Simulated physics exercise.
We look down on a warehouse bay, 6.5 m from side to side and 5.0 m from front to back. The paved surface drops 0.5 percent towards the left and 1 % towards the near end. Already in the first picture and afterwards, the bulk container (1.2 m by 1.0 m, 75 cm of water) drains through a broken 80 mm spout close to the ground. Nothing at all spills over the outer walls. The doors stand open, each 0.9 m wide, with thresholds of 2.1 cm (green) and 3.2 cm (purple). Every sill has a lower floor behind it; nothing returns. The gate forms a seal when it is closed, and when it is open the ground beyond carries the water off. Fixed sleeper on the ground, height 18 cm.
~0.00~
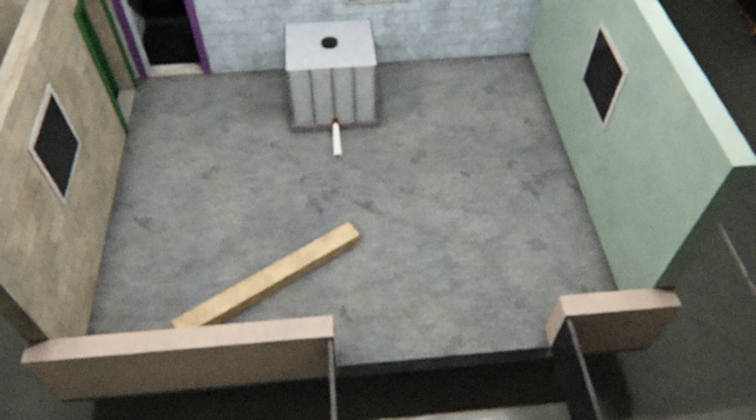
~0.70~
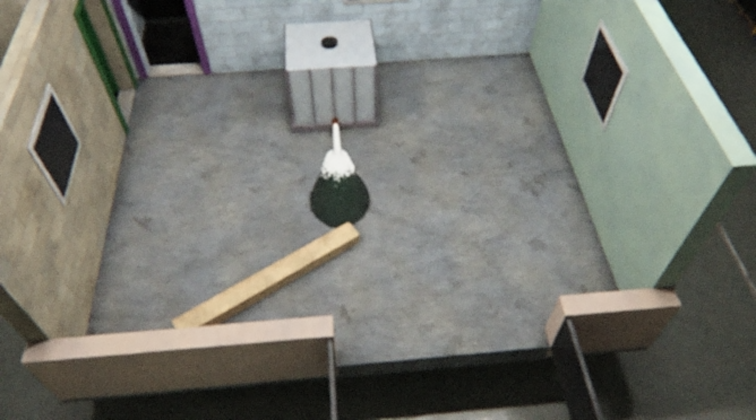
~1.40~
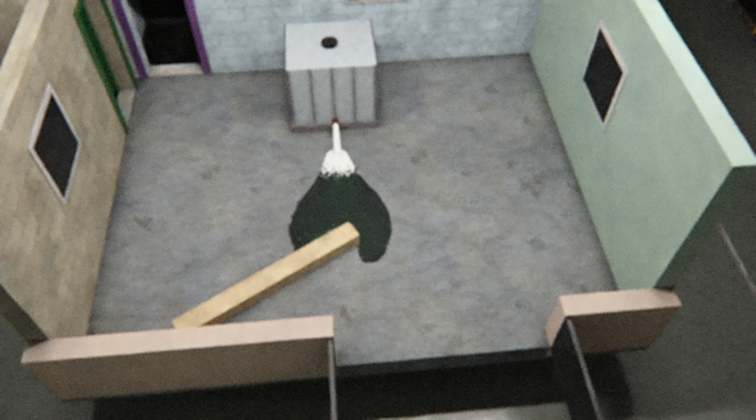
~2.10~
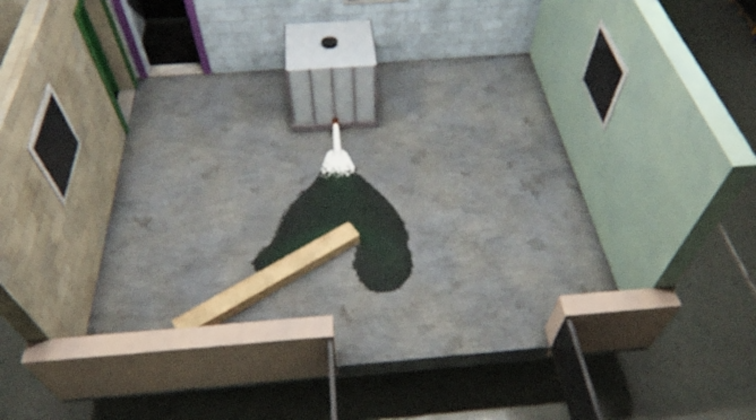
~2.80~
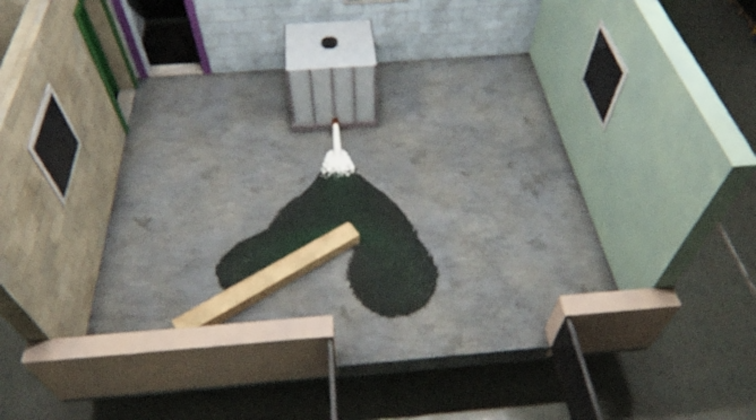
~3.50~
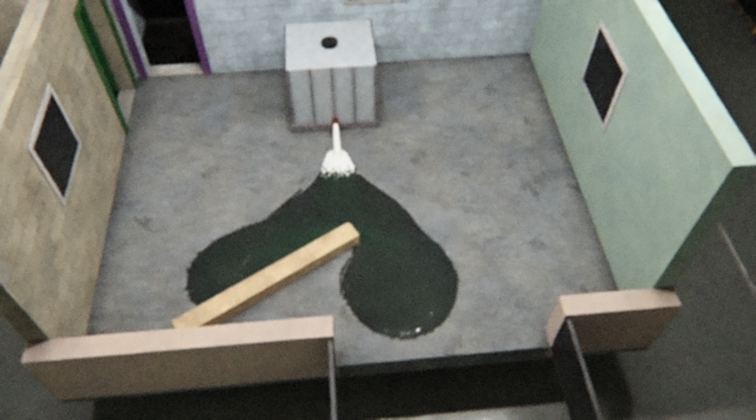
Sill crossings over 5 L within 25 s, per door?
Green door: Under; purple door: Under.
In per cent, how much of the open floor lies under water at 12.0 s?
I'd say some 30 in a hundred.
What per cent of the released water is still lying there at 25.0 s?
Around 66 out of every hundred.
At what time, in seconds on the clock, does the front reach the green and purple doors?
At green, not in the 25 s; at purple, not within the 25 s.
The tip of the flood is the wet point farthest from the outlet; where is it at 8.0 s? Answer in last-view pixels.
In the last view, it's close to (80, 369).
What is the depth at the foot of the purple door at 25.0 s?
0.0 cm.
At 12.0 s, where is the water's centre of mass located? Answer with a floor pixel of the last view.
Roughly (258, 275) in the last view.
After 5.0 s water covers 20 % of the floor and is deepest (5 cm) near (338, 233); green door not reached, purple door not reached.
After 8.0 s water covers 25 % of the floor and is deepest (5 cm) near (338, 233); green door not reached, purple door not reached.
After 12.0 s water covers 30 % of the floor and is deepest (5 cm) near (338, 233); green door not reached, purple door not reached.
After 16.0 s water covers 35 % of the floor and is deepest (4 cm) near (338, 233); green door not reached, purple door not reached.
After 25.0 s water covers 40 % of the floor and is deepest (4 cm) near (80, 369); green door not reached, purple door not reached.
